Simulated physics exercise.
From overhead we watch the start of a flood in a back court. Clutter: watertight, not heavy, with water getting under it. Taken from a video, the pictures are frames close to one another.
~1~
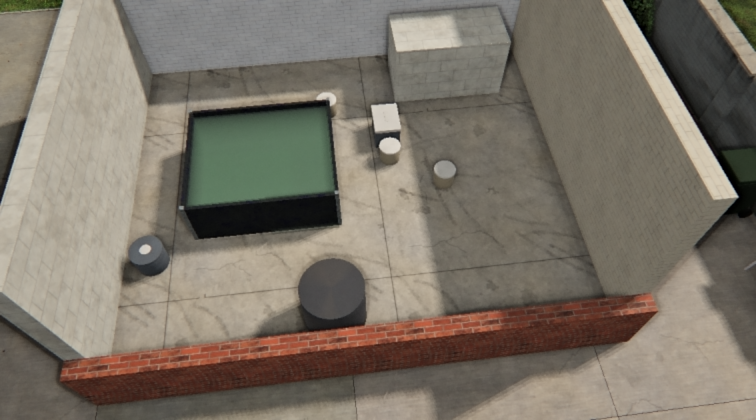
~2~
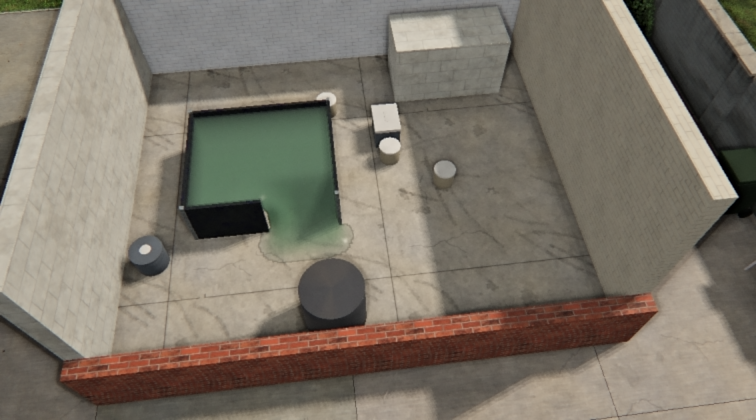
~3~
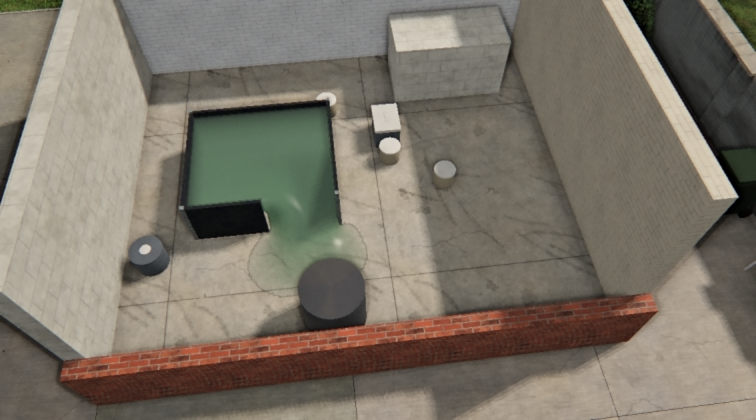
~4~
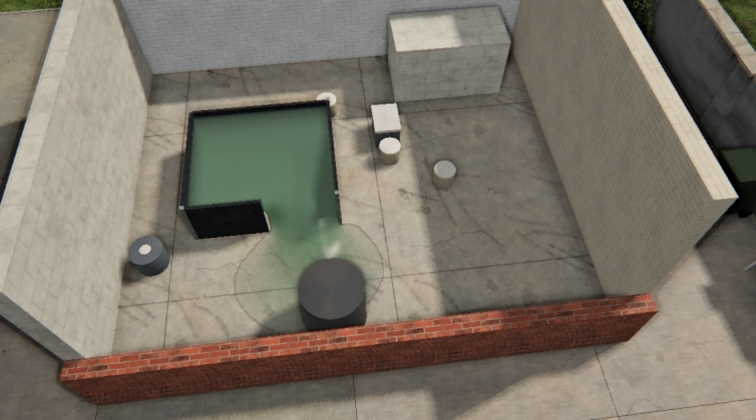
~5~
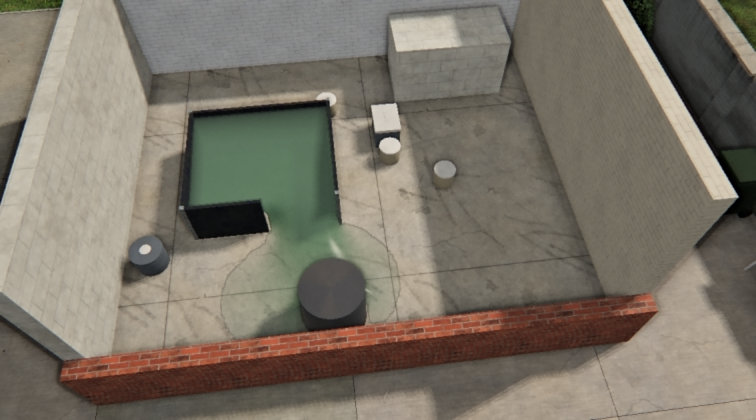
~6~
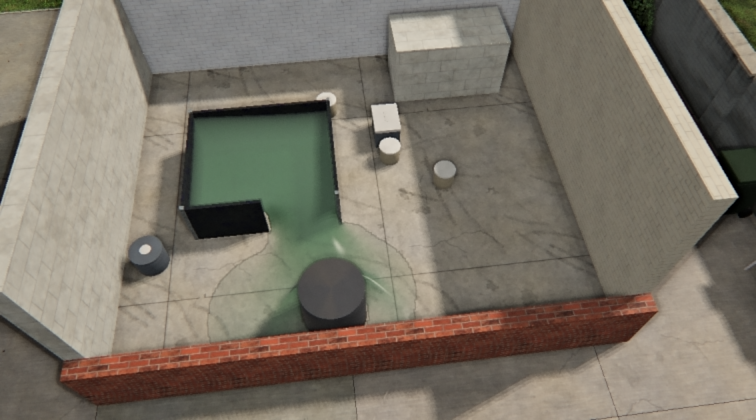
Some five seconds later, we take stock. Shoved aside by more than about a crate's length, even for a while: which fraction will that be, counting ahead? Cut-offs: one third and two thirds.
I expect the share pushed well aside to be below one third.
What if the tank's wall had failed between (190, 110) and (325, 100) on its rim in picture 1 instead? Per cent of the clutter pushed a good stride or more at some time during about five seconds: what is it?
That works out to about 100 per cent of them.
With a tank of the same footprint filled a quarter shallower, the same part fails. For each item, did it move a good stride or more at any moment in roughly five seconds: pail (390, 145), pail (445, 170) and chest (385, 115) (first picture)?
Taking them as listed - a shorter distance for the first, a shorter distance for the second, a shorter distance for the third.
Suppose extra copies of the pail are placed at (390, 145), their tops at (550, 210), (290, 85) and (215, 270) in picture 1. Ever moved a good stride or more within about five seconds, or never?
Results - 1: Ends up far away; 2: Doesn't go far; 3: Doesn't go far.
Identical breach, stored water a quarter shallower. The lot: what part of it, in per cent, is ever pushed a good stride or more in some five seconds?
Roughly 20 per cent.
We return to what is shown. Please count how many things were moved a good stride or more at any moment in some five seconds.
I make it 1 in total.
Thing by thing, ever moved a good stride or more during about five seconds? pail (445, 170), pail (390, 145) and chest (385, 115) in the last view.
In turn: Under that, under that, not that far.
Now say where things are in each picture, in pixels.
In the first frame, a pail at (445, 169) rests on the ground; a chest at (386, 117) rests on the ground; 0 of 5 have shifted.
In the second frame, a pail at (445, 169) rests on the ground; a chest at (386, 117) rests on the ground; 0 of 5 have shifted.
In the third frame, a pail at (445, 169), on the bottom; a chest at (386, 117) rests on the ground; 0 of 5 have shifted.
In the fourth frame, a pail at (445, 169), on the bottom; a chest at (386, 117) rests on the ground; 0 of 5 have shifted.
In the fifth frame, a pail at (445, 169), on the bottom; a chest at (386, 117), on the bottom; 0 of 5 have shifted.
In the sixth frame, a pail at (445, 169) rests on the ground; a chest at (386, 117) rests on the ground; 0 of 5 have shifted.
A moment on, 0 of 5 are well off their spots; 0 afloat.
Next, 0 of 5 are well off their spots; 0 afloat.
Later, 1 of 5 are well off their spots; 1 afloat.
In the end, 1 of 5 are well off their spots, and 1 have been at some point; 1 afloat.
